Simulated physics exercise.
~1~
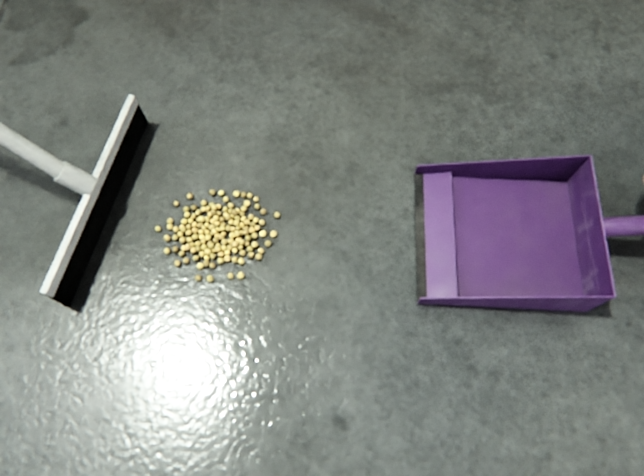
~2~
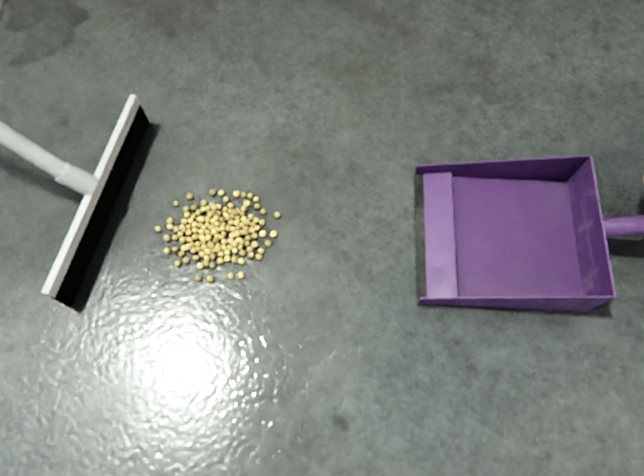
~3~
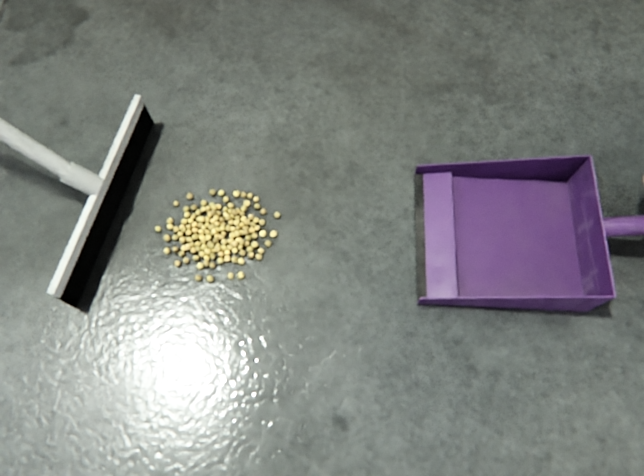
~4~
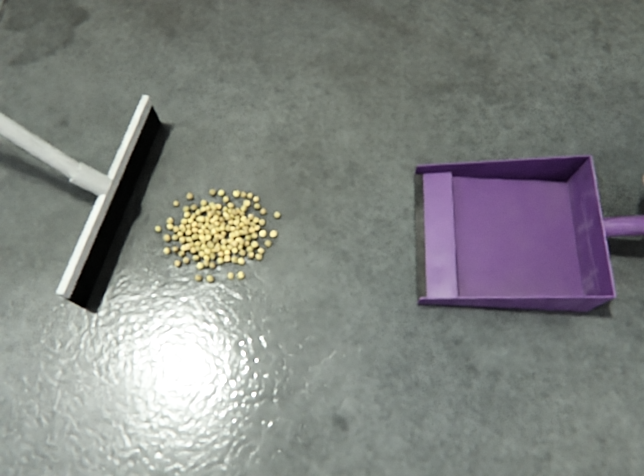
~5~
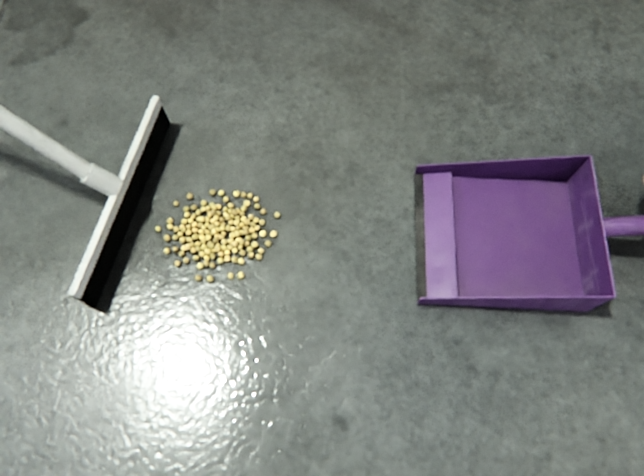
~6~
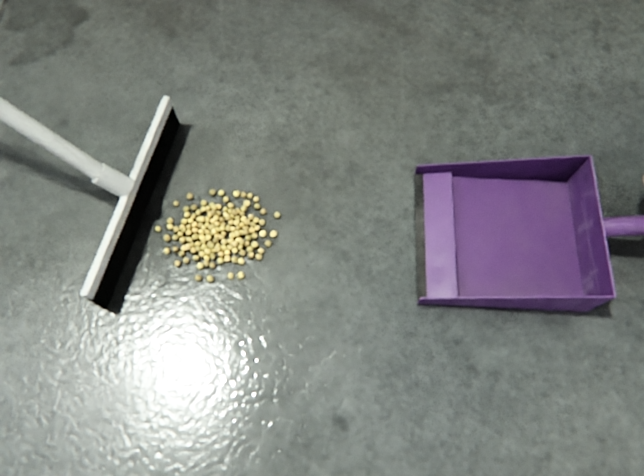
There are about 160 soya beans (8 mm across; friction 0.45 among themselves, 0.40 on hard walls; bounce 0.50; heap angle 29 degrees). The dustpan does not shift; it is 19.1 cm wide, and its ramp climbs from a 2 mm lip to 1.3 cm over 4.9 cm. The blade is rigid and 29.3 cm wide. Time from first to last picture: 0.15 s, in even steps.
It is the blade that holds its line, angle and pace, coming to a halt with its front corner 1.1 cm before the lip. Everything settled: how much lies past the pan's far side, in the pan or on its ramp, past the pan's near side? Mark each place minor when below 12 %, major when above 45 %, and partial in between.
Far side - minor; pan - minor; near side - partial.
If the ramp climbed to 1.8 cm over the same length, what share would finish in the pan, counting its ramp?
Roughly 5 per cent.
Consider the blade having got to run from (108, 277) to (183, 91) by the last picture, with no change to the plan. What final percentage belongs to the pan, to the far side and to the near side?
Per cent by place - pan 5, far side 15, near side 15.
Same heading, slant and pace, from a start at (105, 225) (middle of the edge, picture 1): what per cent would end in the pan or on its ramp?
About 10 per cent.
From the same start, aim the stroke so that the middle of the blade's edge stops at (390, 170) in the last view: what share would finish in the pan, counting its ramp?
Some 0 per cent.
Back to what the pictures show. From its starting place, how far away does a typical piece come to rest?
Roughly 26 cm.
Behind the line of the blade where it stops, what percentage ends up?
Estimate: Near 5 %.
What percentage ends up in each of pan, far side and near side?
Far side 0, pan 5, near side 20.
Then, 0.35 s after the last picture, middle of the blade 22 cm from the lip; 0 % over the lip, far side 0 %, near side 5 %.
Then, 0.59 s after the last picture, middle of the blade 10 cm from the lip; 0 % over the lip, far side 0 %, near side 15 %.
Then, 0.93 s after the last picture, middle of the blade 4 cm from the lip; 5 % over the lip, far side 0 %, near side 20 %.
In the end, far side 0 %, pan 5 %, near side 20 %, in front of the lip or behind the blade 70 %.
